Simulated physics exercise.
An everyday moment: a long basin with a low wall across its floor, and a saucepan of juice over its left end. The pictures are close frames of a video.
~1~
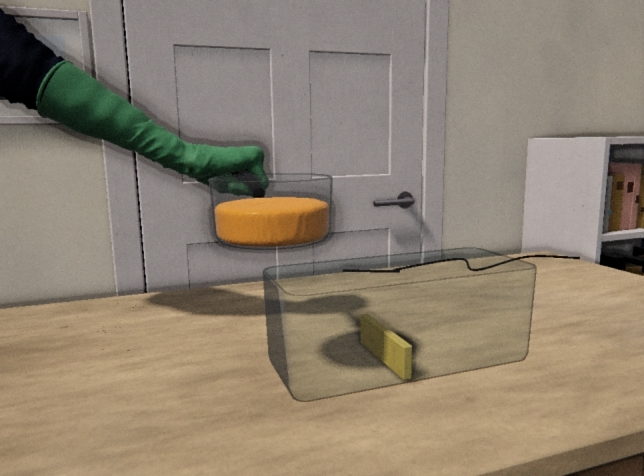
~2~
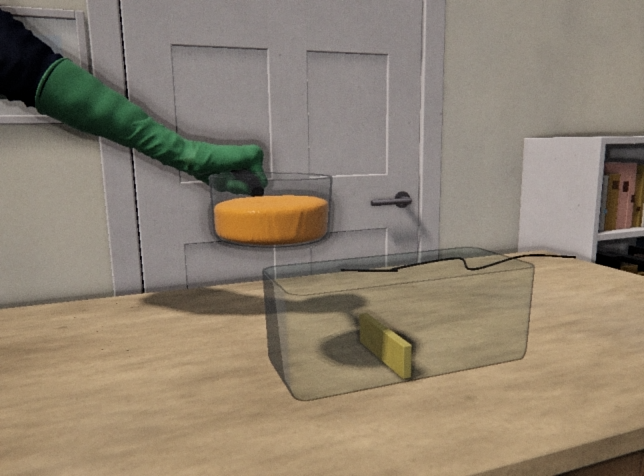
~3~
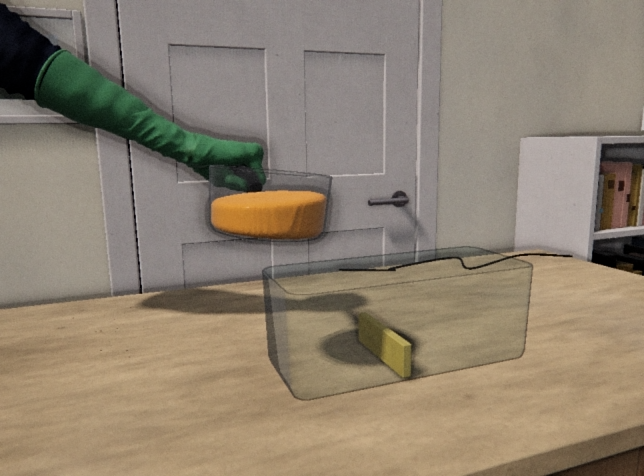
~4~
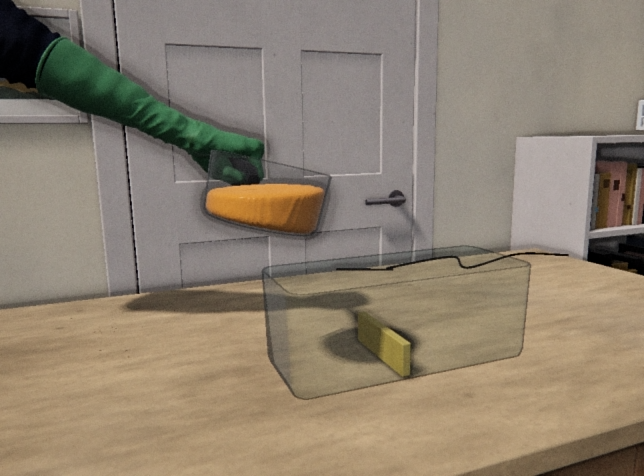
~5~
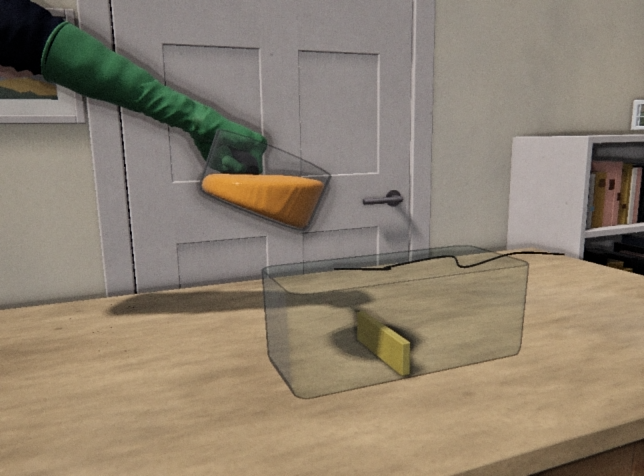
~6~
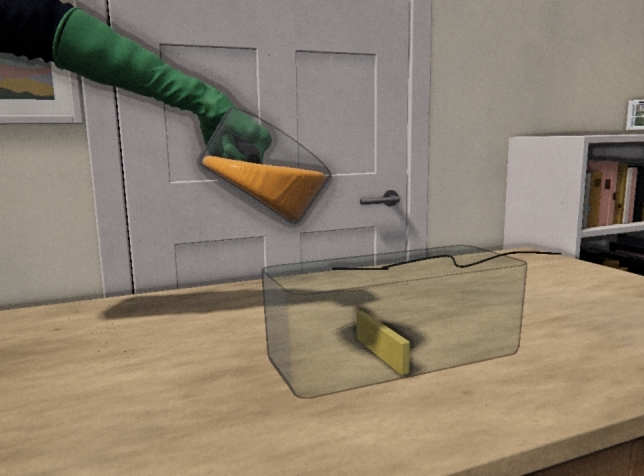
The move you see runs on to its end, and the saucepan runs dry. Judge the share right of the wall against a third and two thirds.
In the end above two thirds is right of the wall.
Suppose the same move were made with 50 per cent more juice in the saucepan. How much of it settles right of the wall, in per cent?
Near 85 %.
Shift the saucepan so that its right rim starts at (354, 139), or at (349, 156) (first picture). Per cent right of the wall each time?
Roughly 90 per cent, and 85 per cent.
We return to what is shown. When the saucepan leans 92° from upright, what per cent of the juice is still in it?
It comes to 35 per cent or so.
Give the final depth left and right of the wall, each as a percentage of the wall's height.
Some 10 per cent left and 50 right.
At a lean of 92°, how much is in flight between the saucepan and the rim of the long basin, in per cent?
Close to 55 per cent.
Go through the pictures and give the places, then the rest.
In the first frame, tilt 0°; pouring edge (328, 177); surface from (215, 207) to (324, 201); the long basin's rim runs from (274, 283) to (506, 258); the wall's top is at (384, 330).
In the second frame, tilt 2°; pouring edge (327, 177); surface from (214, 207) to (323, 199).
In the third frame, tilt 6°; pouring edge (327, 178); surface from (212, 203) to (321, 193).
In the fourth frame, tilt 14°; pouring edge (326, 178); surface from (207, 194) to (319, 188).
In the fifth frame, tilt 24°; pouring edge (325, 178); surface from (202, 178) to (319, 181).
In the sixth frame, tilt 36°; pouring edge (324, 178); surface from (203, 160) to (321, 173).
A moment on, the saucepan is tipped on its side and 37 per cent is still to pour, 4 is left of the wall and 2 right of it.
Next, the saucepan is tipped right over and 5 per cent is still to pour, 5 is left of the wall and 75 right of it.
Then the saucepan is tipped right over and 0 per cent is still to pour, 9 is left of the wall and 87 right of it.
Later the saucepan is tipped right over and 0 per cent is still to pour, 11 is left of the wall and 88 right of it.
In the end 11 per cent lies left of the wall, 88 right of it and 2 outside.
